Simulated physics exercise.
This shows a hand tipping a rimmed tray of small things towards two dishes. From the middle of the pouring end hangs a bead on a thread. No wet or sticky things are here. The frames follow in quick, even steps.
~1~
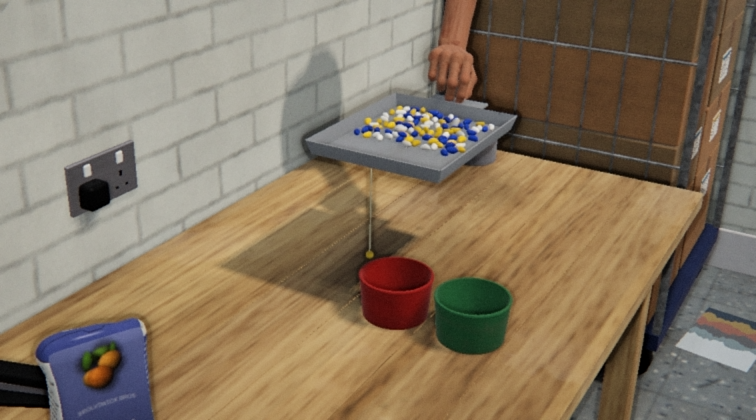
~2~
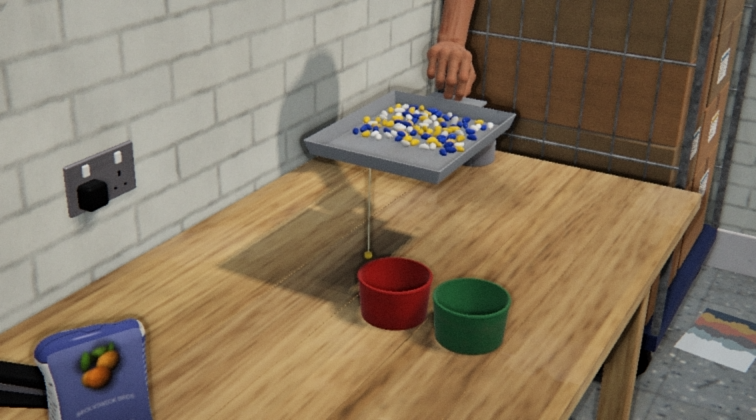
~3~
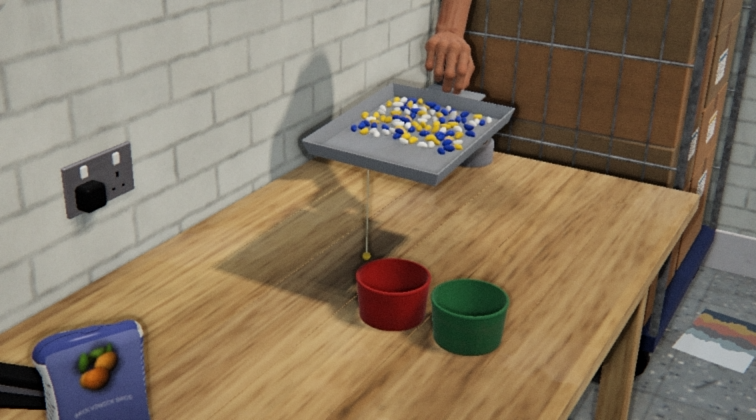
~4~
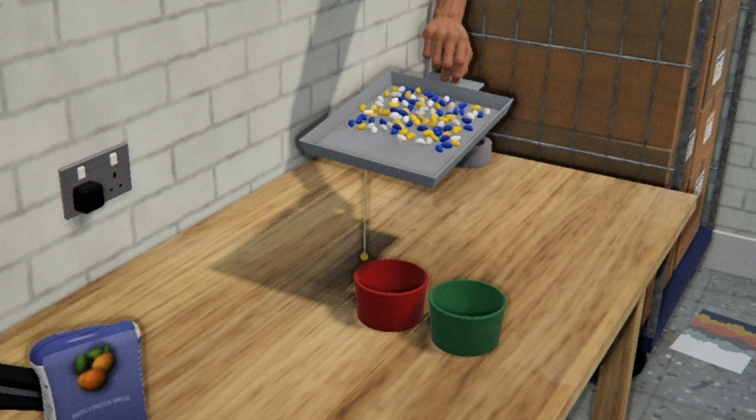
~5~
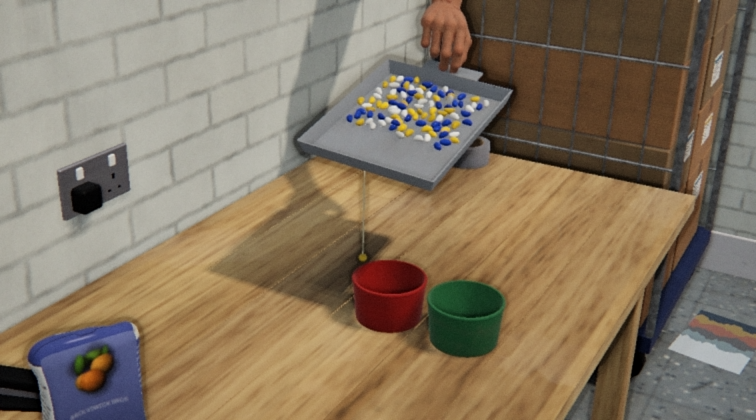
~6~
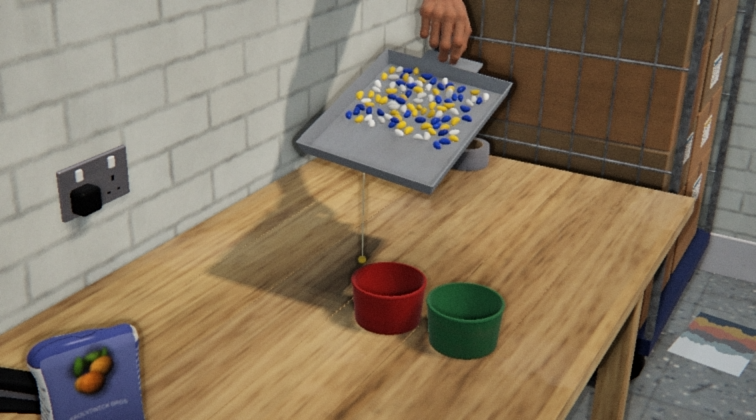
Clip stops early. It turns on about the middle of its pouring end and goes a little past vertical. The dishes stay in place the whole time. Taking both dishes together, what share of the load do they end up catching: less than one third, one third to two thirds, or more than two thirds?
They catch one third to two thirds.
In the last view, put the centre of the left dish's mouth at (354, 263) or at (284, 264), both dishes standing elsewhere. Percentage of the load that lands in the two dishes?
50% for the first placement, 30% for the second.
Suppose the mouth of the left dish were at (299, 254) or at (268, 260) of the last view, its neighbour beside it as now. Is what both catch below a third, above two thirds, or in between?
The two tries give, in order: Below one third; less than a third.
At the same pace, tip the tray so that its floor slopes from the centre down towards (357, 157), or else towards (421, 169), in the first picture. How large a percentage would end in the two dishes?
Shares, approx.: 0 %, then 60 %.
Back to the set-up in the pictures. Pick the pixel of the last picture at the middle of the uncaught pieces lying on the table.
The centre sits near (396, 355).
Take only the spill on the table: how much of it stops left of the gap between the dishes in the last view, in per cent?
It comes out at roughly 80 percent.
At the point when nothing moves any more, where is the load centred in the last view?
Somewhere around (400, 331) in the last picture.
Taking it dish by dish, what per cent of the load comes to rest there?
Left dish: Around 40 in a hundred; right dish: Around 10 in a hundred.
Soon, tray tipped steeply; most on the tray; a small part in the air.
A while on, tray tipped right over; about a third on the tray; a small part in the right dish; a small part in the left dish; about a quarter outside both; about a quarter in the air.
Towards the end, tray tipped past a quarter turn; a small part in the right dish; about a third in the left dish; about half outside both.
Finally, tray tipped past a quarter turn; a small part in the right dish; about a third in the left dish; about half outside both.
